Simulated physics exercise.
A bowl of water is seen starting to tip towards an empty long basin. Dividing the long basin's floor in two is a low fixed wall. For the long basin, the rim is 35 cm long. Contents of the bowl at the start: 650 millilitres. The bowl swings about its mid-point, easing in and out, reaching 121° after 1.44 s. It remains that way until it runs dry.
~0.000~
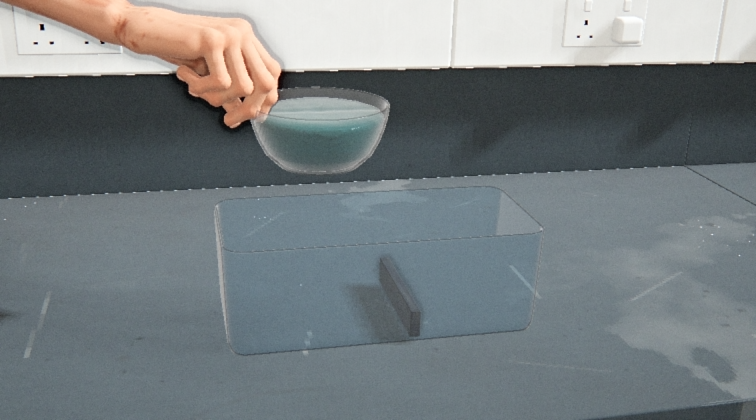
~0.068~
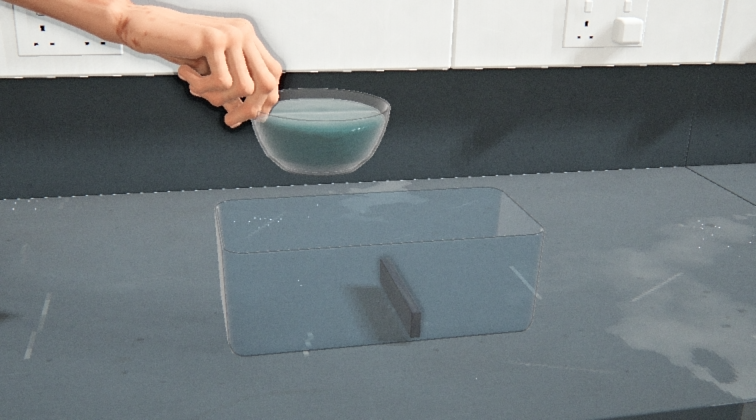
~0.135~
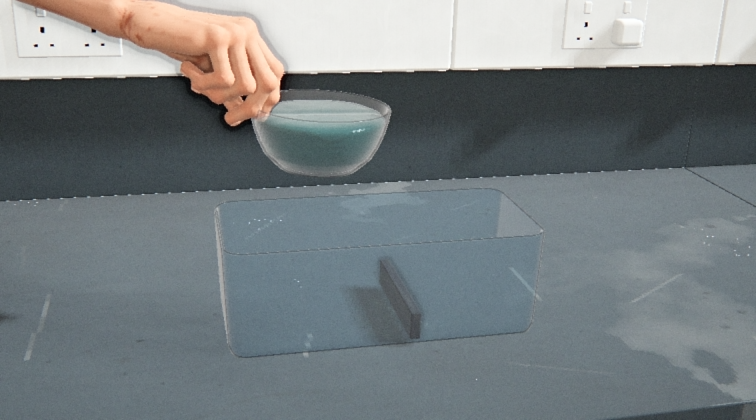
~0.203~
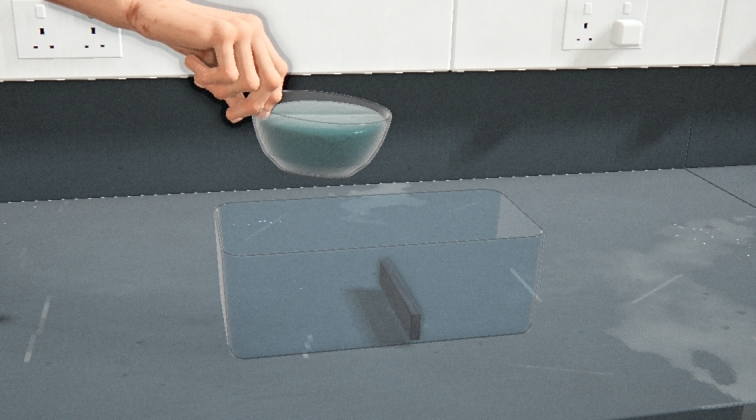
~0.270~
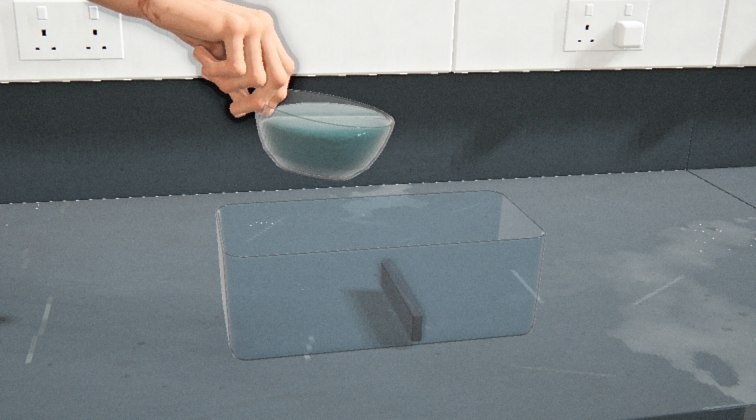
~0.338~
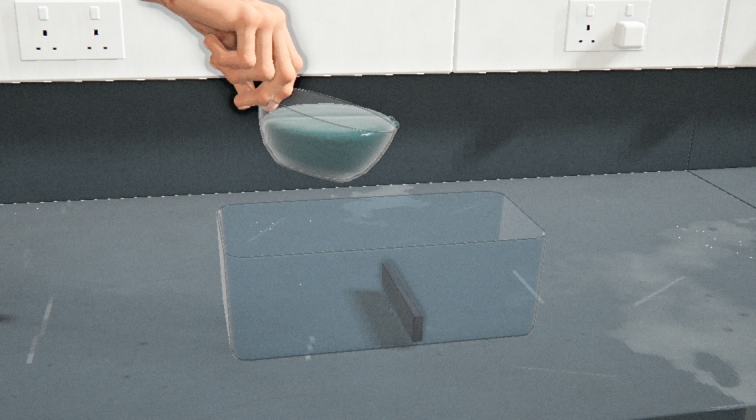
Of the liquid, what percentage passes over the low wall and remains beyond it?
The far part has about 76 per cent.
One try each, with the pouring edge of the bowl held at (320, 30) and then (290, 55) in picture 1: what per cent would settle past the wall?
35 and 10 %.
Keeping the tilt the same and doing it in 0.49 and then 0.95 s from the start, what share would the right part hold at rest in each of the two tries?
Roughly 50 per cent the first time and 70 per cent the second.
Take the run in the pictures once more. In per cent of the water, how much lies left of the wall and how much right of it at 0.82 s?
Around 2 percent on the left and 50 on the right.
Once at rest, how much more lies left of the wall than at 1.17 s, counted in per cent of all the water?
Close to 3% of the whole.
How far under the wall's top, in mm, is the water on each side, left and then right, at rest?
Some 28 mm on the left and 8 mm on the right.
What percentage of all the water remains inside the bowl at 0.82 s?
Roughly 24 per cent.
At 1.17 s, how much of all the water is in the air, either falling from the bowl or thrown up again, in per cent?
About 0 % of the total.
After 0.82 s the tilt is 73° and 25 per cent is still to pour, 2 is left of the wall and 49 right of it.
After 1.17 s the tilt is 111° and 0 per cent is still to pour, 21 is left of the wall and 79 right of it.
After 1.54 s the tilt is 121° and 0 per cent is still to pour, 24 is left of the wall and 76 right of it.
After 1.94 s the tilt is 121° and 0 per cent is still to pour, 24 is left of the wall and 76 right of it.
In the end 24 per cent lies left of the wall, 76 right of it and 0 outside.
